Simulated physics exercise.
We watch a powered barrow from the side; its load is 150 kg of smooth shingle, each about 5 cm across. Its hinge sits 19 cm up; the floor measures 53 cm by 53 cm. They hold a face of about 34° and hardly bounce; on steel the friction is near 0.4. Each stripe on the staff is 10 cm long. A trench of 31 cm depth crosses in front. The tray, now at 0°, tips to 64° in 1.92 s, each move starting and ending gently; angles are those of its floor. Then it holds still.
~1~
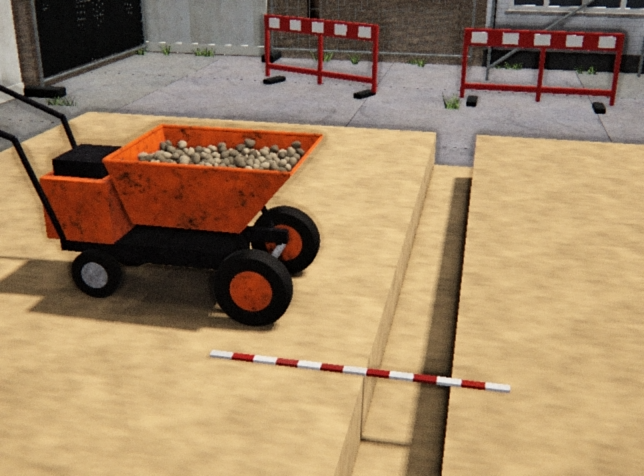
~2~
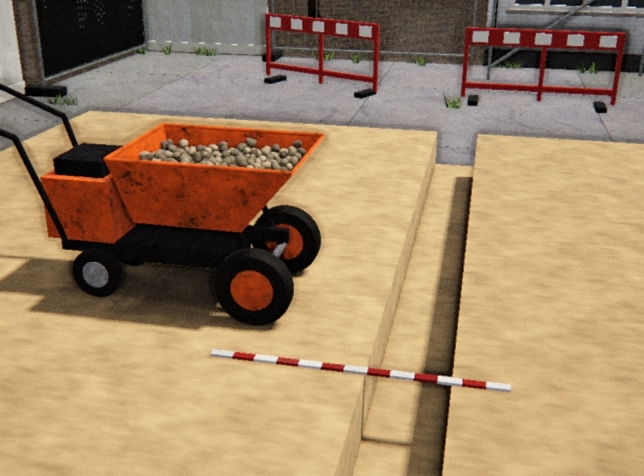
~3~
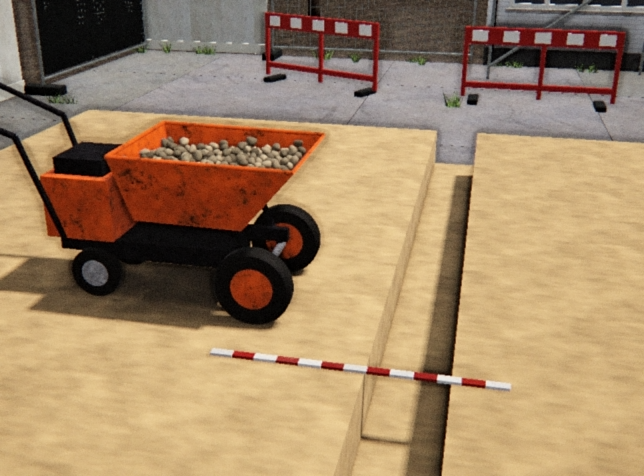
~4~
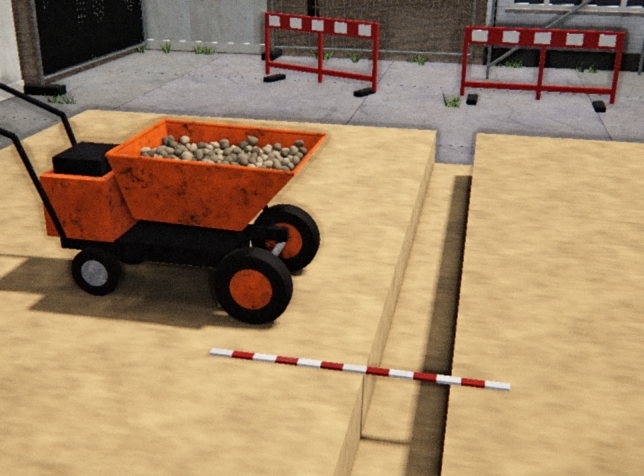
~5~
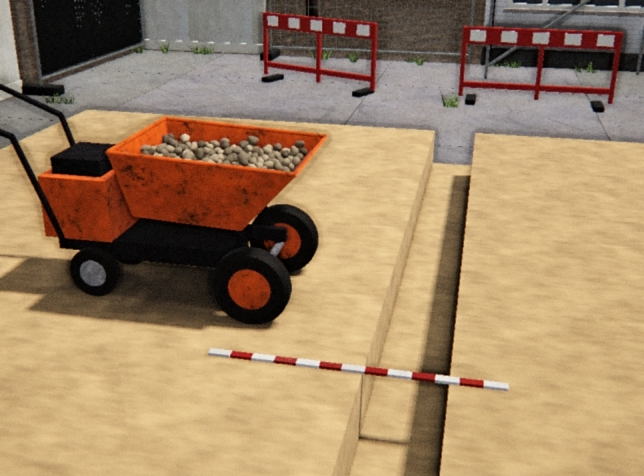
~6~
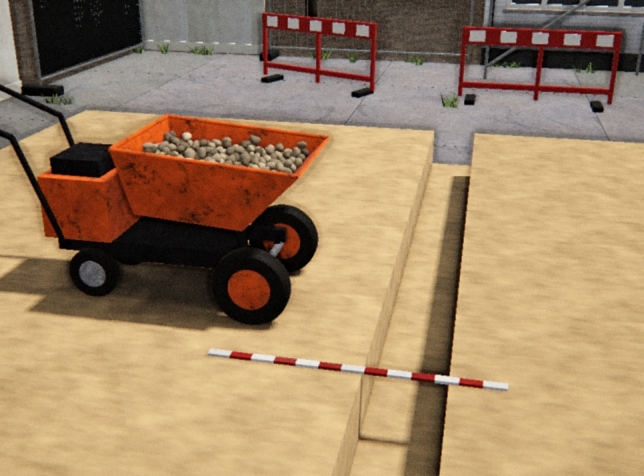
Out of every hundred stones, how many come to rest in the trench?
About 92 per cent.
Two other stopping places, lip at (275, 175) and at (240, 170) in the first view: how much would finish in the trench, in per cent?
About 100 and 85 per cent.
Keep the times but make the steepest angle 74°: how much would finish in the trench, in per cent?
It would be near 90 per cent.
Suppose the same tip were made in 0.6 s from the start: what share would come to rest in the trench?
Then about 60 per cent.
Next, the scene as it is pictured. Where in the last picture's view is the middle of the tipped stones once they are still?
Near (424, 347).
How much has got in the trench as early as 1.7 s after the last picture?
About 45 per cent by then.
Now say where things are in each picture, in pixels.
In the first frame, the tray is at 0°, its lip at (291, 174); the top of the load is at (235, 152).
In the second frame, lip at (292, 174), floor tilted 0°, highest stones at (236, 151).
In the third frame, the tray is at 1°, its lip at (293, 173); the top of the load is at (234, 149).
In the fourth frame, lip at (294, 174), floor tilted 2°, highest stones at (234, 149).
In the fifth frame, the tray is at 3°, its lip at (296, 175); the top of the load is at (210, 148).
In the sixth frame, lip at (298, 177), floor tilted 4°, highest stones at (181, 144).
Then, 1.1 s after the last picture the floor is at 54°, 100 % in the tray; the foremost stones are at (386, 244).
Then, 1.7 s after the last picture the floor is at 64°, 51 % in the tray, 45 % in the trench, 5 % past the trench; the foremost stones are at (507, 316).
Then, 2.1 s after the last picture the floor is at 64°, 27 % in the tray, 65 % in the trench, 8 % past the trench; the foremost stones are at (569, 318).
Then, 4.0 s after the last picture the floor is at 64°, 0 % in the tray, 92 % in the trench, 8 % past the trench; the foremost stones are at (623, 330).
